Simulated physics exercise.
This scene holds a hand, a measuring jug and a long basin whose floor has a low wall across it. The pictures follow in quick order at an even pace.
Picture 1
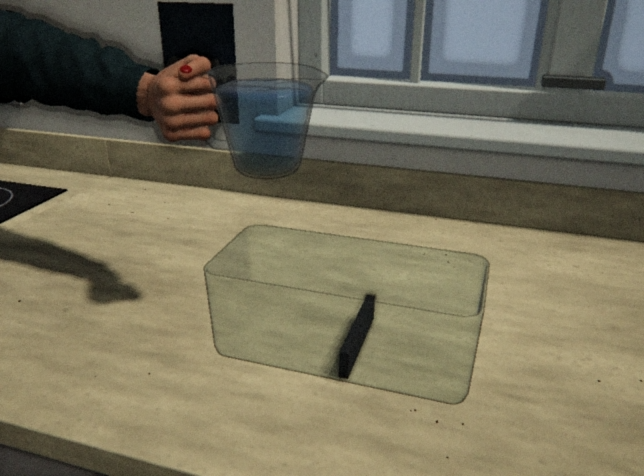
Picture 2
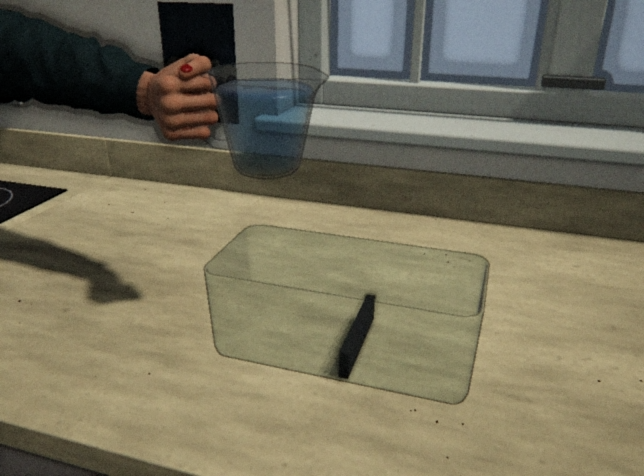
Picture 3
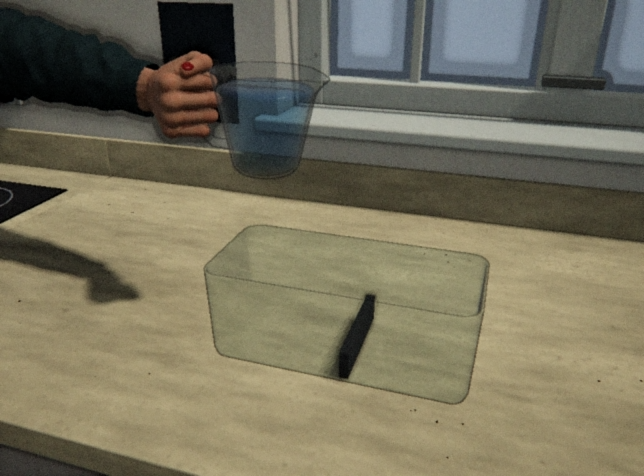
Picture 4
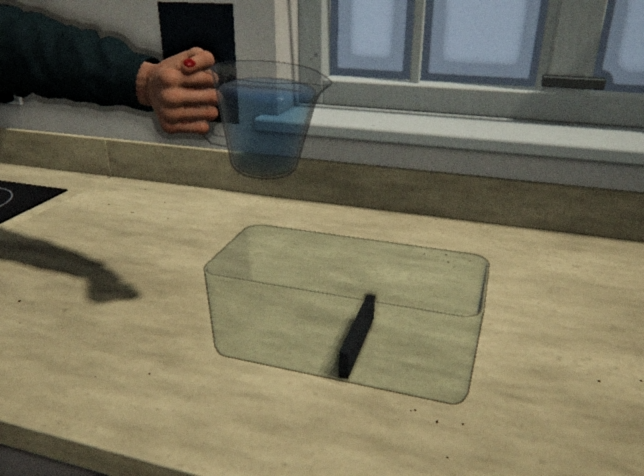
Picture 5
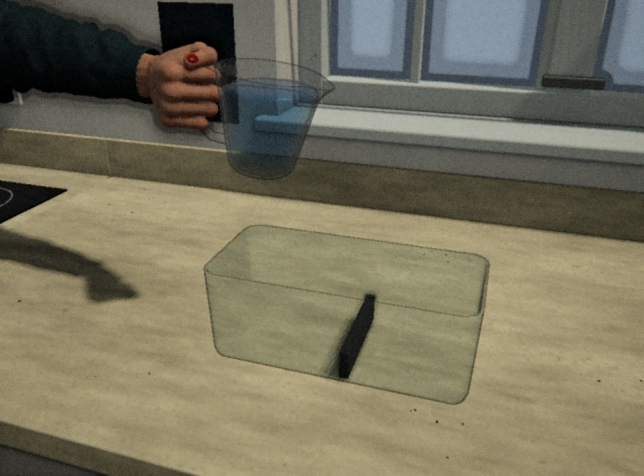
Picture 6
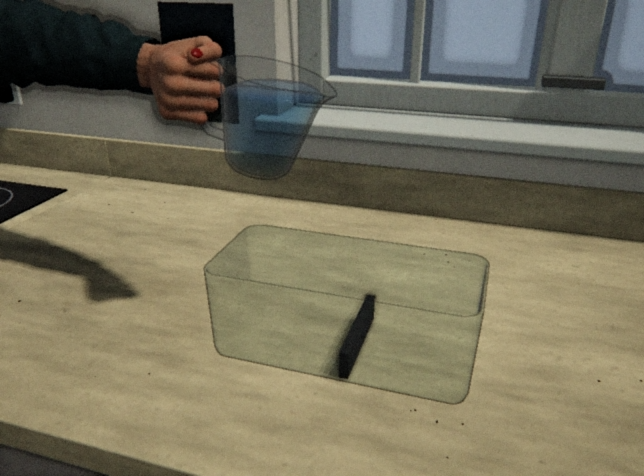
The video shows a hand holding a clear measuring jug of blue liquid above a counter, behind a long transparent basin with a low dark wall across its floor; the hand gradually tilts the jug slightly to the right.
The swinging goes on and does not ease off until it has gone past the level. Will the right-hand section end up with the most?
Yes. It's the righthand side that gets the most, no doubt.
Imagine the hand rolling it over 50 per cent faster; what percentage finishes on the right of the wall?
Roughly 50 percent.
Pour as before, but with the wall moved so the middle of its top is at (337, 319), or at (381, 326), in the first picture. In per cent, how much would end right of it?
Around 85 percent in try one and around 40 percent in try two.
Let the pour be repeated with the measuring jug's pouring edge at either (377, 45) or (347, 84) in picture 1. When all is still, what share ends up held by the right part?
Near 75 % and 80 %.
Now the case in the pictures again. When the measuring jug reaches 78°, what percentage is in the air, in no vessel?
About 30 per cent.
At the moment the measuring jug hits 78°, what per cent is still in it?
Near 60 percent is still in there.
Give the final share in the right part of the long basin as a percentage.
Roughly 75 in a hundred.
A moment on, the tilt is 78° and 59 per cent is still to pour, 0 is left of the wall and 12 right of it.
Next, the tilt is 116° and 3 per cent is still to pour, 14 is left of the wall and 71 right of it.
Then the tilt is 121° and 0 per cent is still to pour, 24 is left of the wall and 74 right of it.
Later the tilt is 121° and 0 per cent is still to pour, 25 is left of the wall and 74 right of it.
Finally, 25 per cent lies left of the wall, 74 right of it and 1 outside.
